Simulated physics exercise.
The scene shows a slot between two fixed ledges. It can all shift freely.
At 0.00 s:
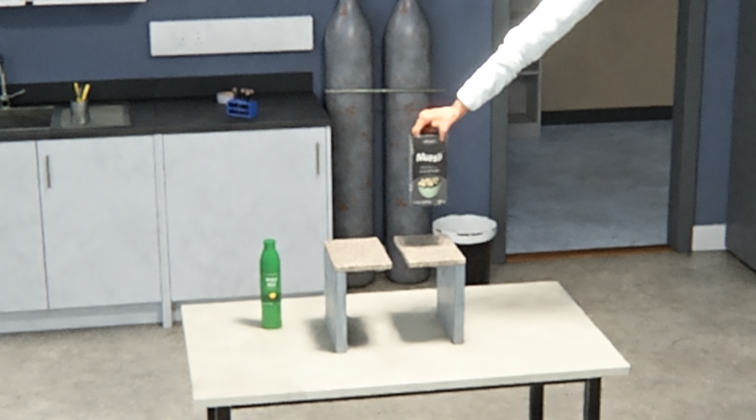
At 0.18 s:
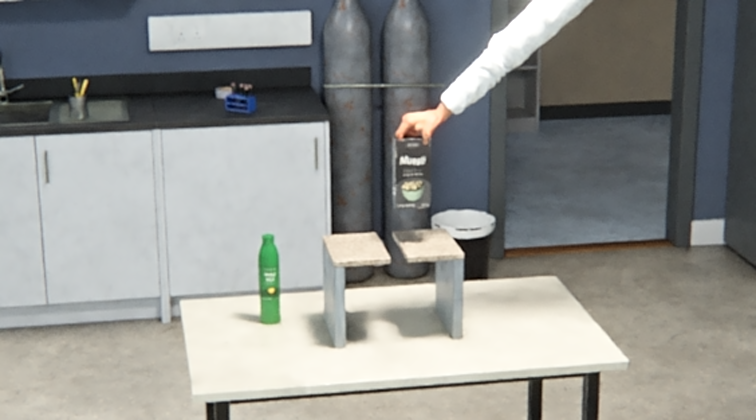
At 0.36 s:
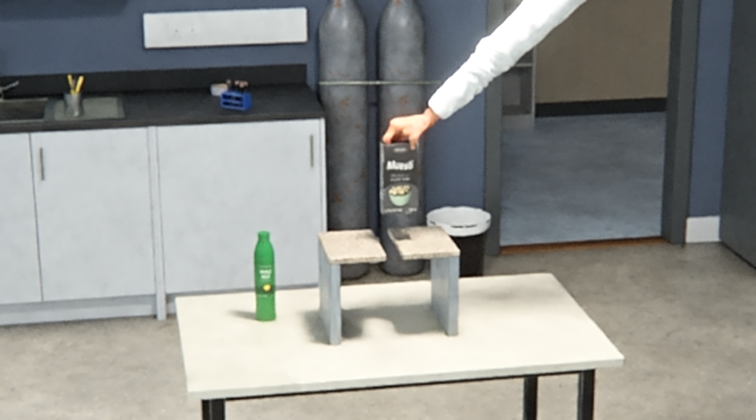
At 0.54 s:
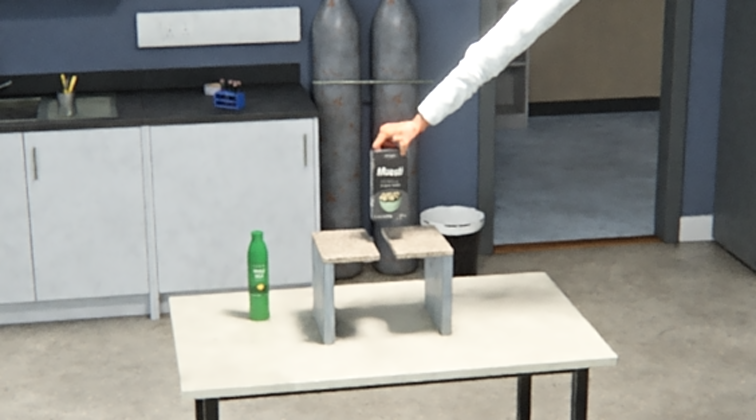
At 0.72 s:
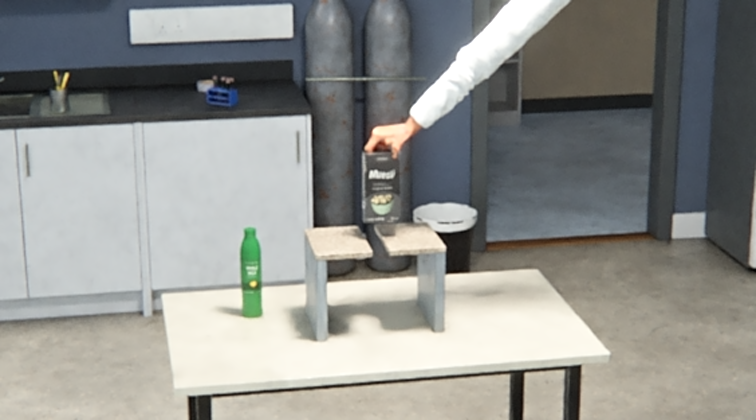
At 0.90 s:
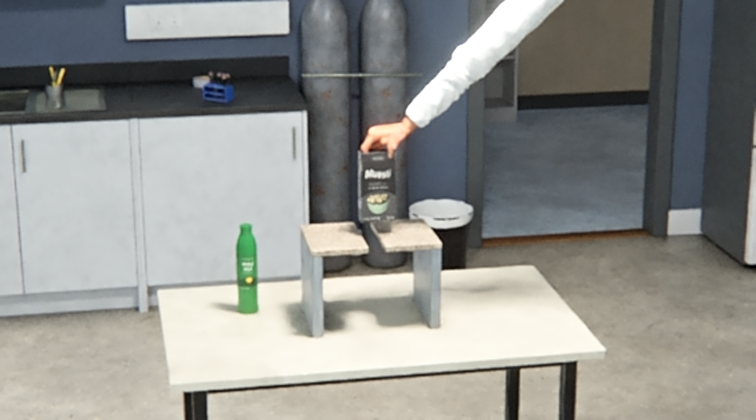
The clip shows a hand in a white sleeve moving a black packet left and slightly down above two small stone-topped stands on a table, then holding it over the gap between them, while a green bottle stands nearby.
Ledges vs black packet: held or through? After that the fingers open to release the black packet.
Guess what, it stays put up there.
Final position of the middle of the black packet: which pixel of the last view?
At about (377, 199).
After 1.10 s, black packet slid a little near (377, 199).
After 1.30 s, black packet resting near (377, 199).
At rest (1.9 s), moved from the start, black packet; green bottle in place. Seen from the same camera at the end, black packet near (377, 199). The packet is caught.
